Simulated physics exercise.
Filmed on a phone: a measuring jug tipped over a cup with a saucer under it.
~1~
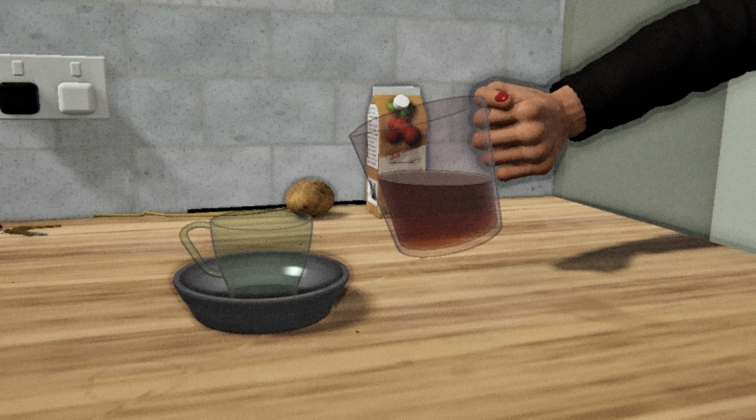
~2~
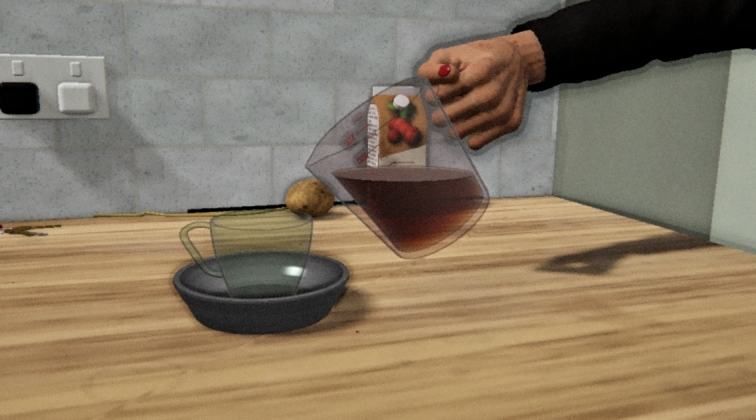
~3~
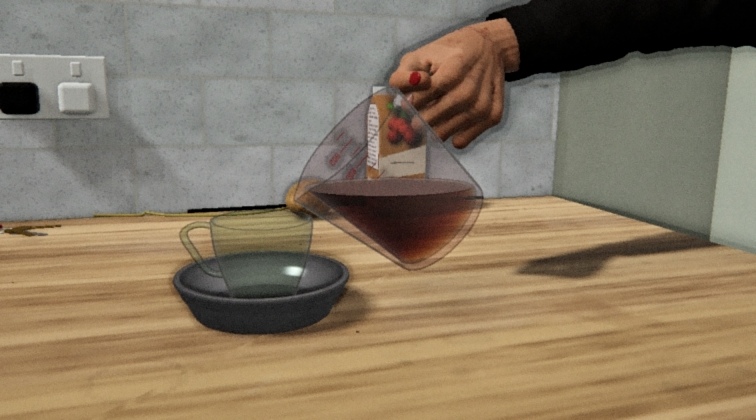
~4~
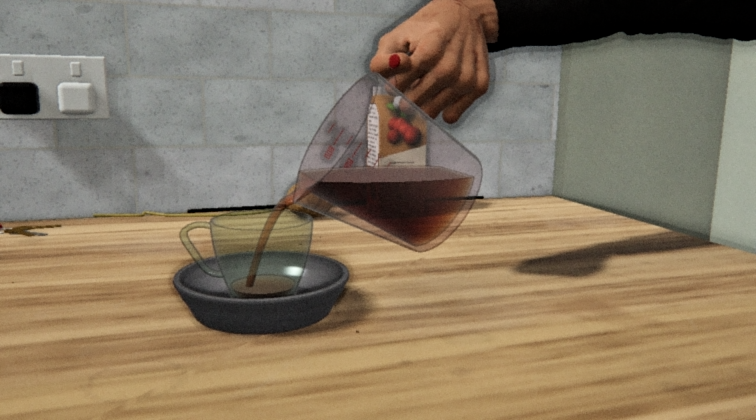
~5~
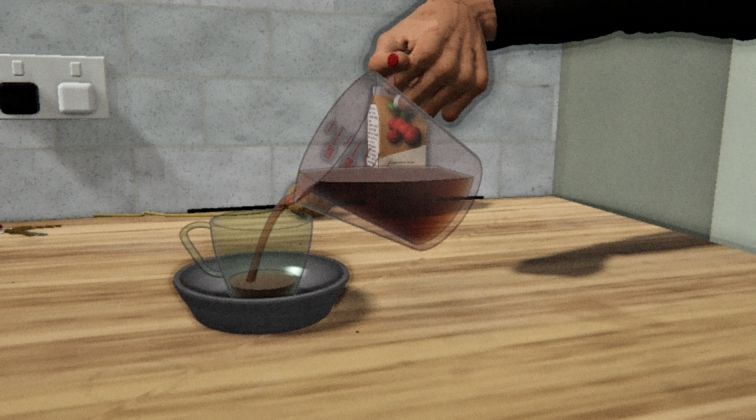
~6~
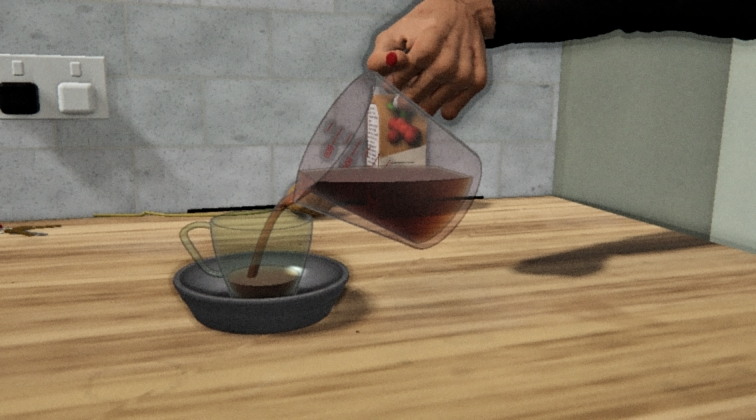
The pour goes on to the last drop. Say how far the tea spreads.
It runs over into the saucer only.
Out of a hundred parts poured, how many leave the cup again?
I make it 40 per cent.
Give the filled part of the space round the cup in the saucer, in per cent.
Near 60 in a hundred.
Shortly, the cup is nearly full; the saucer is dry.
Then, the cup is full to the brim; the saucer is wet, with room to spare.
At the finish, the cup is full to the brim; the saucer is wet, with room to spare.
